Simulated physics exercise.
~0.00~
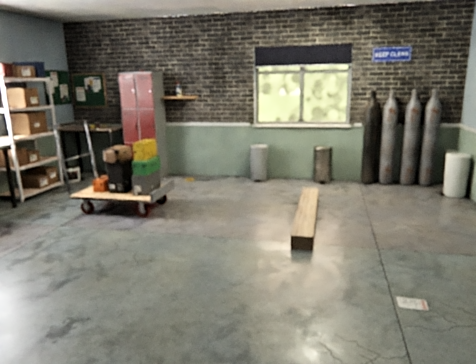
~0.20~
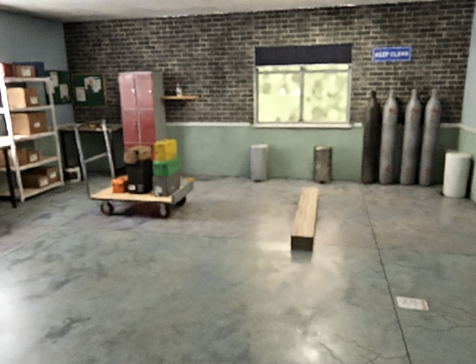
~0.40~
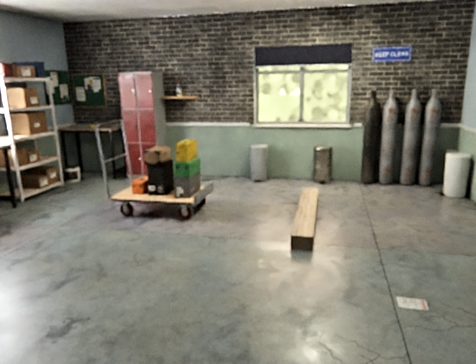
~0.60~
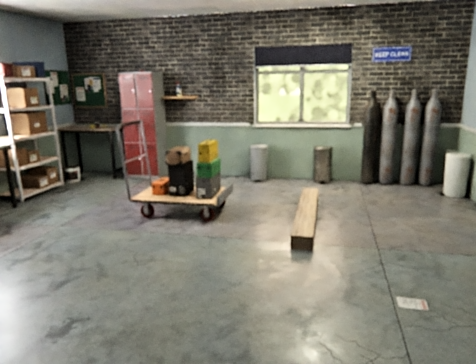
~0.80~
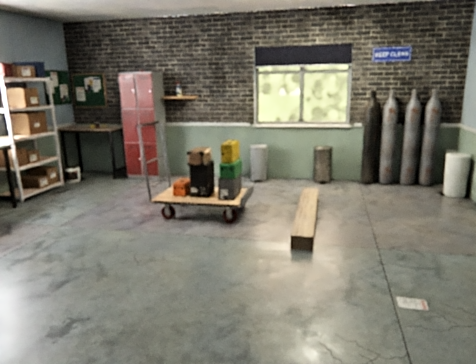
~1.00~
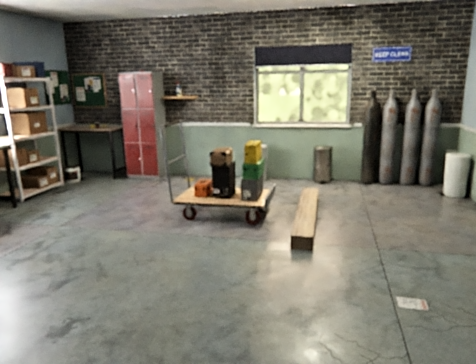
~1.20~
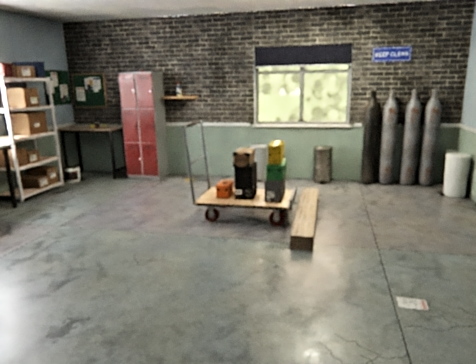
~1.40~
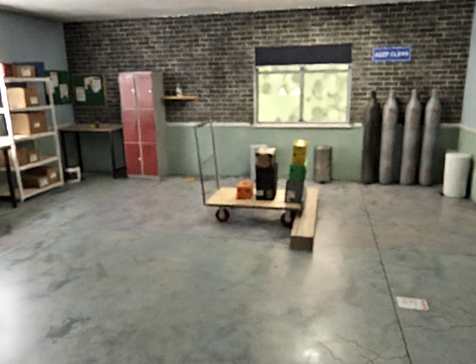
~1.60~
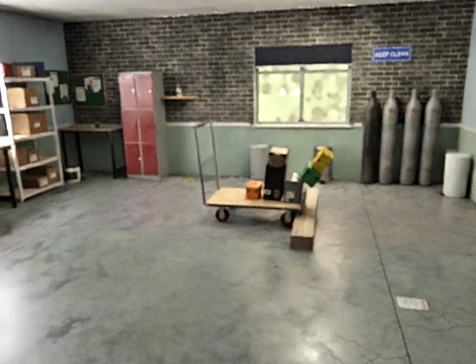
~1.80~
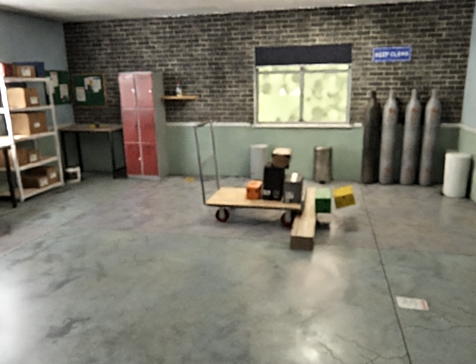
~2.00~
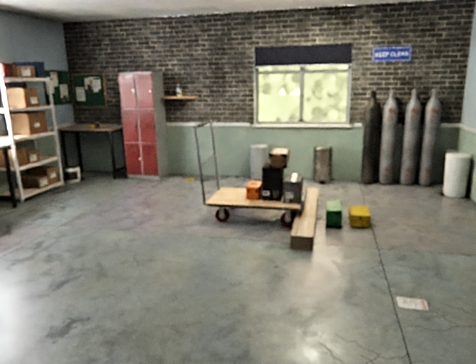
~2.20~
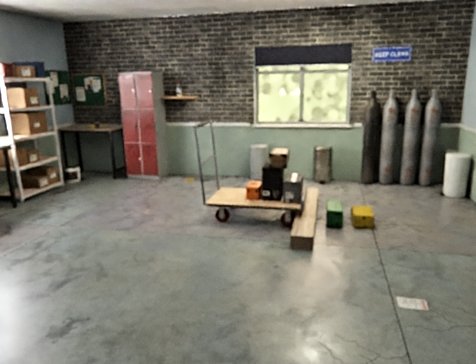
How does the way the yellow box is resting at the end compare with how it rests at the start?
At the start the yellow box stands upright on top of the green one on the cart, but at the end it lies on its side on the floor to the right of the step.
A flat cart with a tall handle at its left end rolls to the right across a workshop floor, carrying orange, black, brown, green and yellow boxes. It heads for a low wooden step lying on the floor and stops abruptly against it. The green box and the yellow one stacked on it tip forward over the right edge of the deck. They tumble past the step, the yellow one landing farther right. The cart stays flat and still, with the orange, black and brown pieces on its deck, while the two fallen boxes rest on the floor.
